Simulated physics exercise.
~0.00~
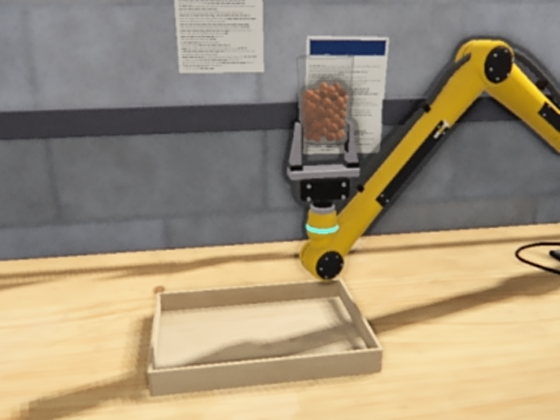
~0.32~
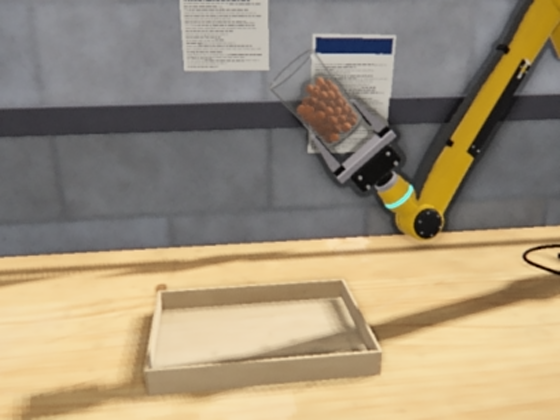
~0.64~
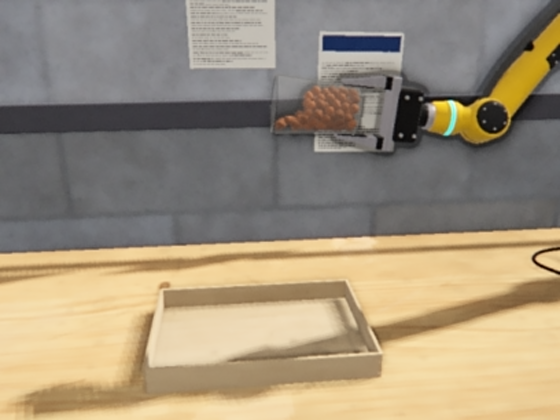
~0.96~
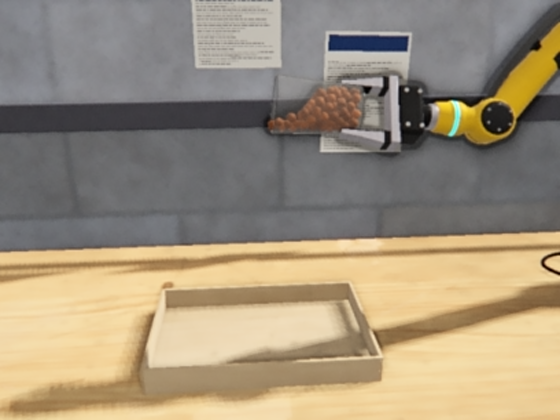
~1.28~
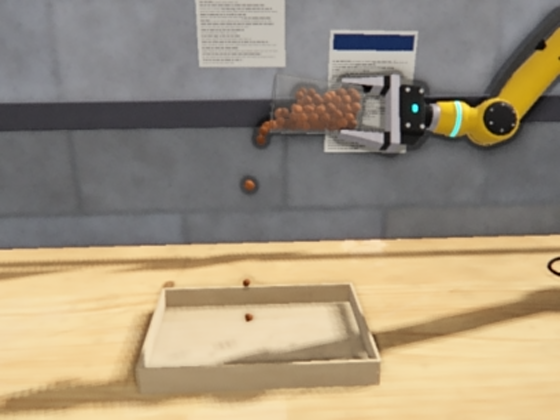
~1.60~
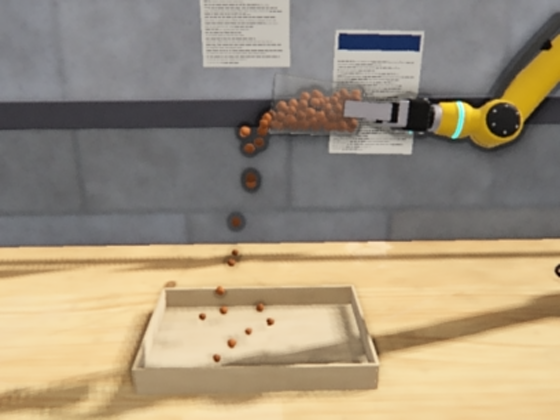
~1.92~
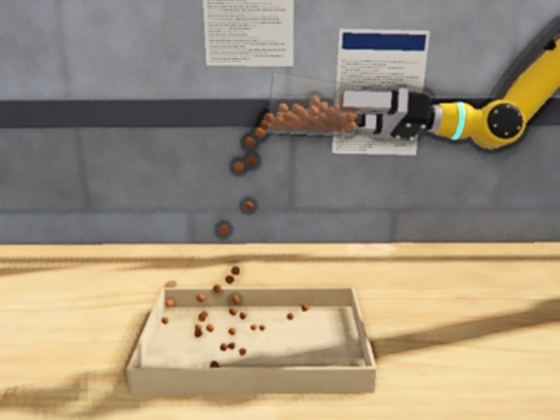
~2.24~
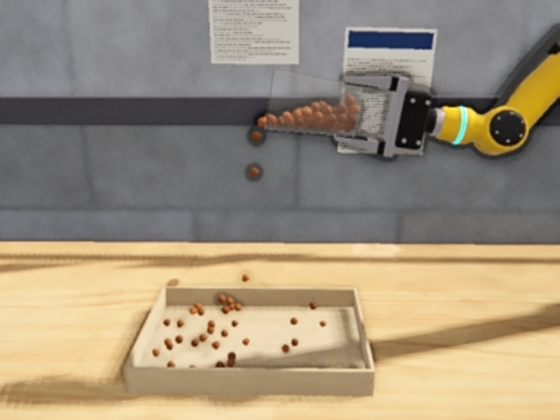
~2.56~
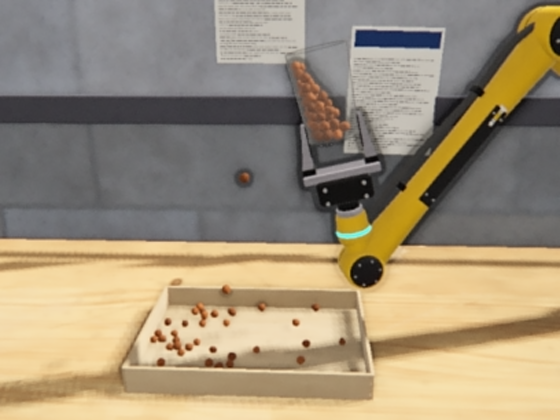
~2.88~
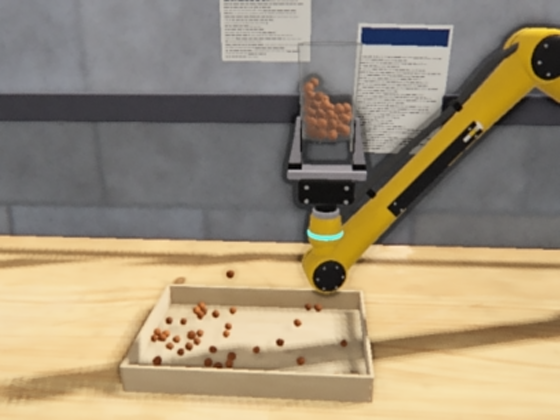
A yellow robot arm holds a clear cup of reddish-brown hazelnuts upright in its grey gripper, above a pale wooden table seen from the front and slightly above. A shallow beige tray lies below, and two printed sheets hang on the grey block wall behind, which is crossed by a dark band. The arm tips the cup leftward onto its side, and the nuts slide toward the rim. The gripper spins the cup as nuts tumble out in a thin stream and scatter across the tray. The arm then swings the cup upright, ending with many nuts still inside and the others spread mostly in the tray.
